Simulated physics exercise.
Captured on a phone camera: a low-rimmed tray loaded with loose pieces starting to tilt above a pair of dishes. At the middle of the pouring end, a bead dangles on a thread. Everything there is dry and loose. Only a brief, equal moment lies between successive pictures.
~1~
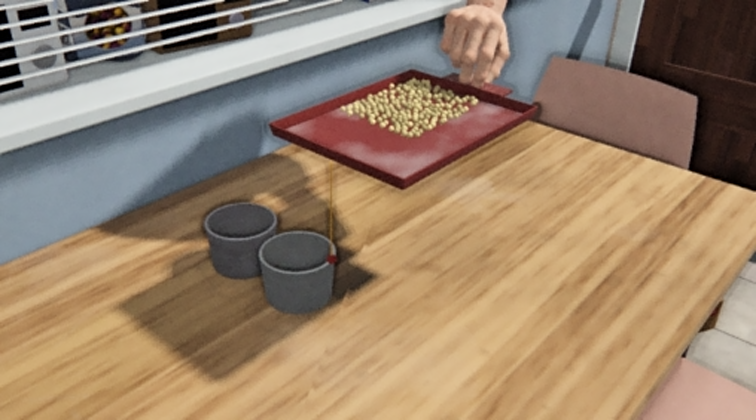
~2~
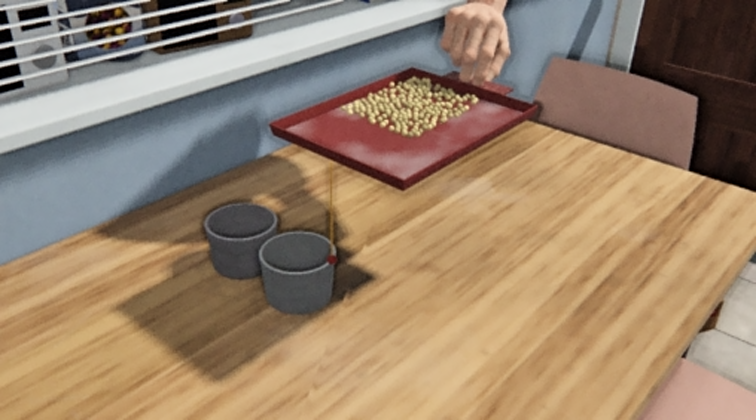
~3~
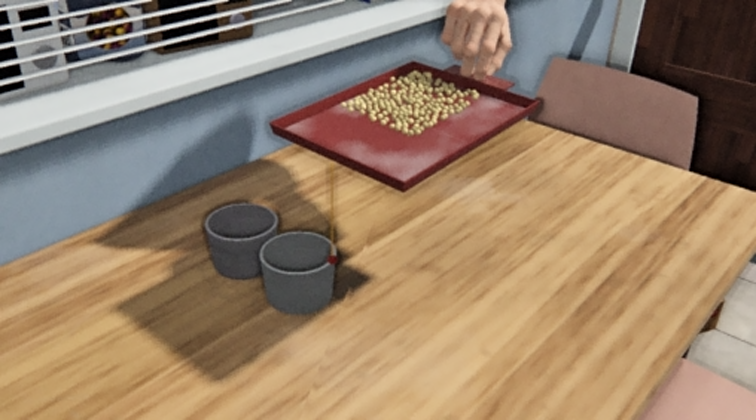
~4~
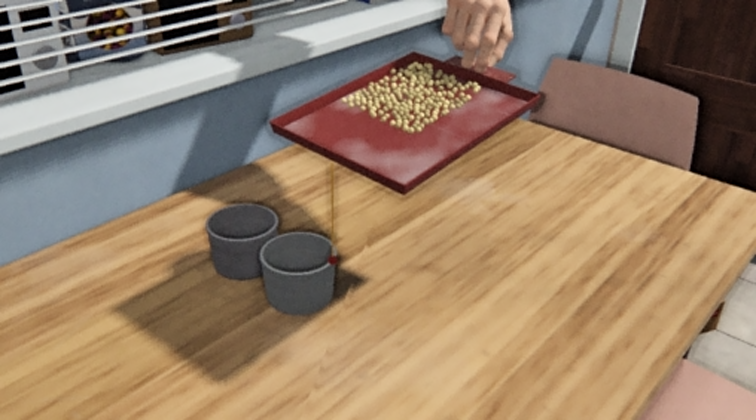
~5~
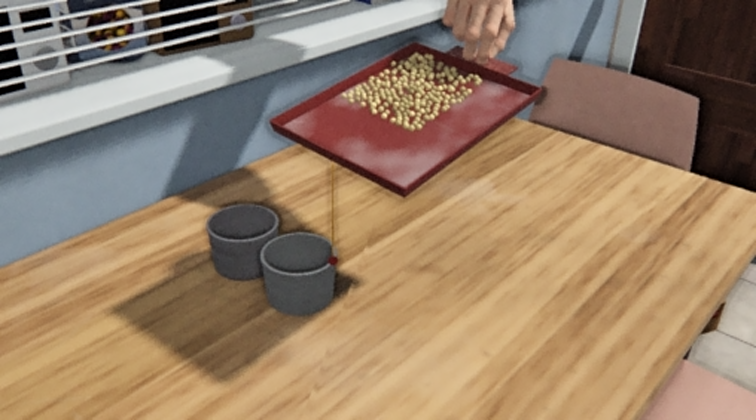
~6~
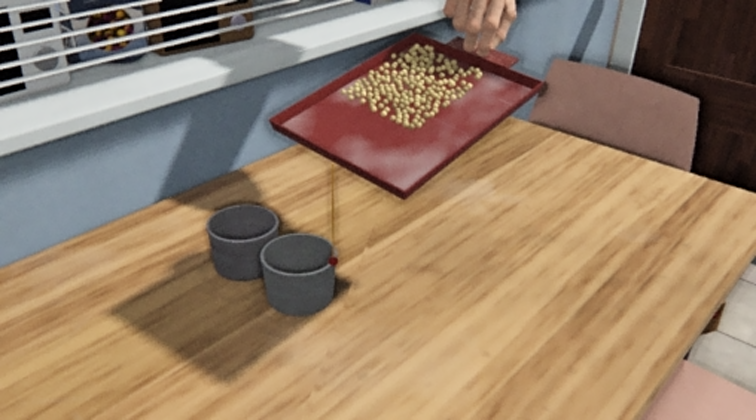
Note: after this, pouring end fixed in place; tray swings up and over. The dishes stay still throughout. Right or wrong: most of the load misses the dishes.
Right, the dishes get under half.
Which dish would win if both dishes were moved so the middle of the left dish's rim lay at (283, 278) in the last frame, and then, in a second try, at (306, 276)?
Result, try one: The right of the two; try two: The right of the two.
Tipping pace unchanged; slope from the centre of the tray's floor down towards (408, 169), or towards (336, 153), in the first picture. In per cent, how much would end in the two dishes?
In order: About 0, then 40 percent.
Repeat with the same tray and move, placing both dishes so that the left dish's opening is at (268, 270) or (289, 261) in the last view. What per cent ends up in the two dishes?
About 10 and 40 per cent respectively.
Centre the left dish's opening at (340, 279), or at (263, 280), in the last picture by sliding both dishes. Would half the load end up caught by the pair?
First shift, a majority share; second shift, a minority share.
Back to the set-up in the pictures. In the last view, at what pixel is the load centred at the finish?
Near (389, 377).
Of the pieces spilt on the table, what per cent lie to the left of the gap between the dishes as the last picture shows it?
It comes to 0 per cent or so.
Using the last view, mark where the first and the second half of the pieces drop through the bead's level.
(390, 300) for the early half, (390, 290) for the late half.
Soon after the last picture, tray tipped steeply; about two thirds on the tray; about a quarter outside both; a stray few in the air.
A little later, tray tipped right over; a small part on the tray; about two thirds outside both; about a quarter in the air.
Later still, tray tipped past a quarter turn; all outside both.
At rest, tray tipped past a quarter turn; none in the right dish; none in the left dish; all outside both.
